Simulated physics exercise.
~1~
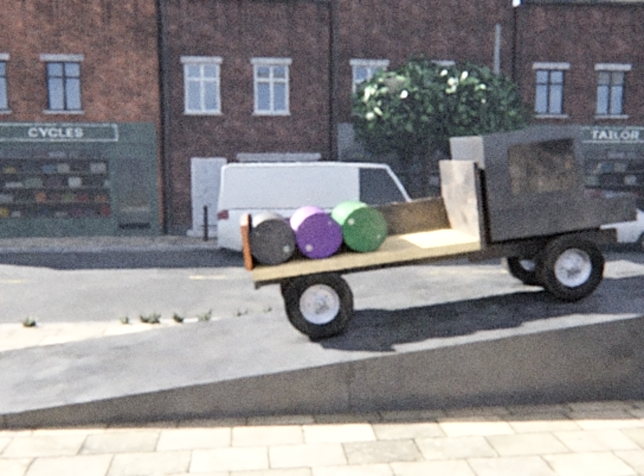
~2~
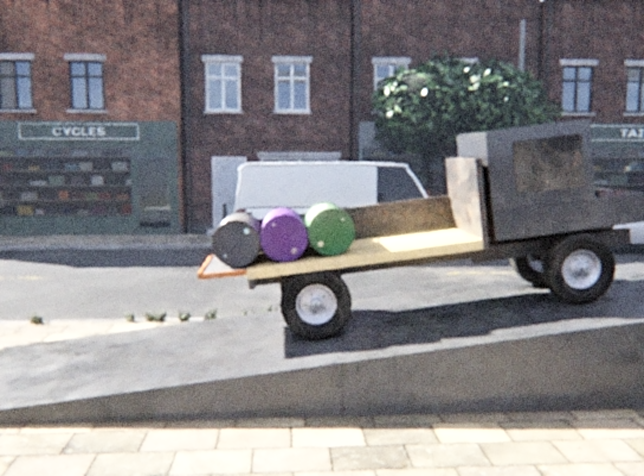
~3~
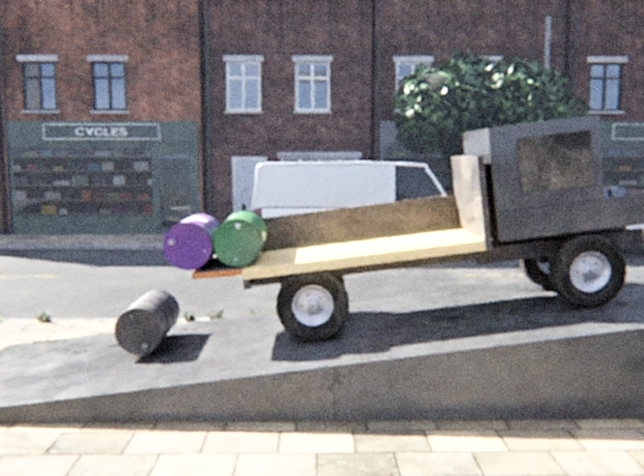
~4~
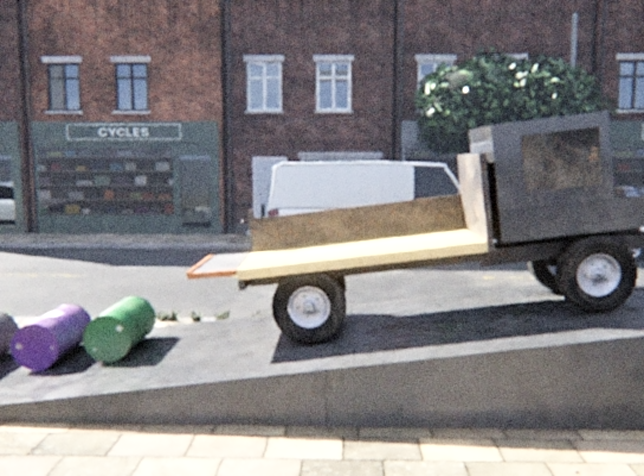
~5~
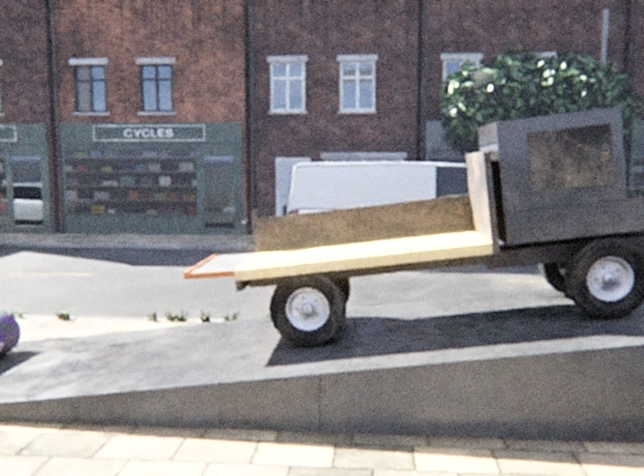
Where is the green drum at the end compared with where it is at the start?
At the start the green drum sits on the truck bed beside the purple one. By the end it is off the truck and has gone down the slope to the far left.
